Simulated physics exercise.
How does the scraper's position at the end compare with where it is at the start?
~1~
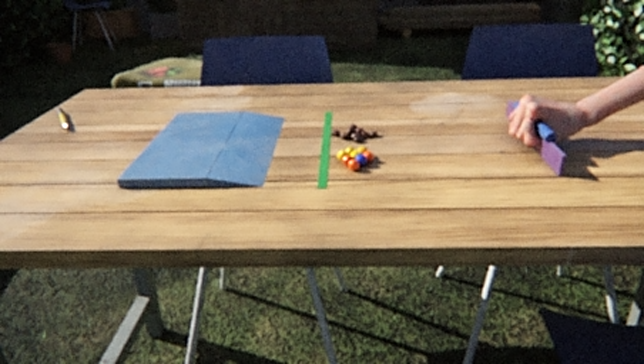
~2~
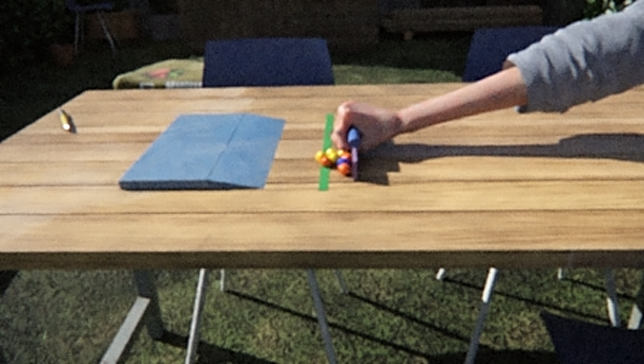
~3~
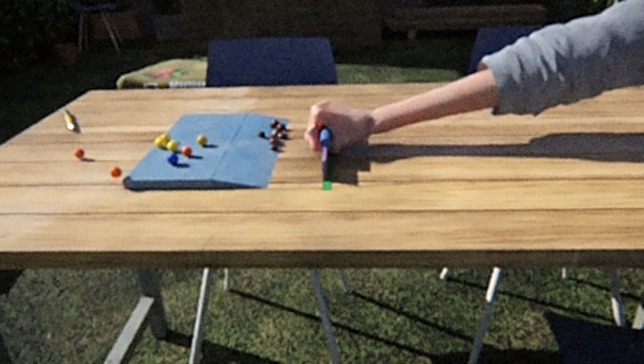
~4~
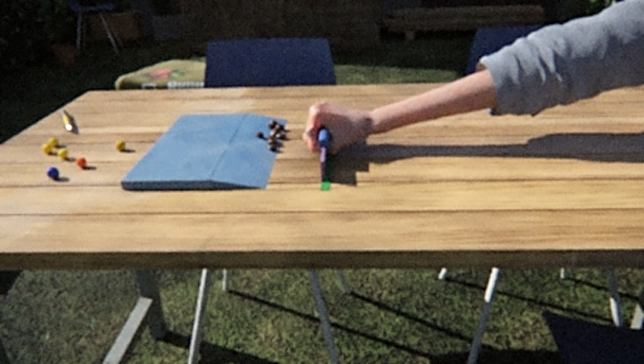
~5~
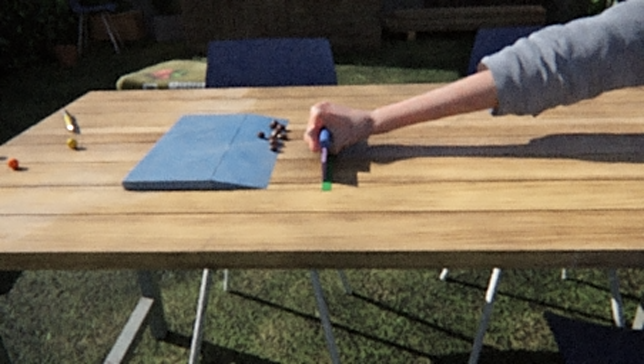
At the start the scraper is near the right side of the table, well away from the balls. By the end it is held further left, at the green tape strip near the middle of the table.
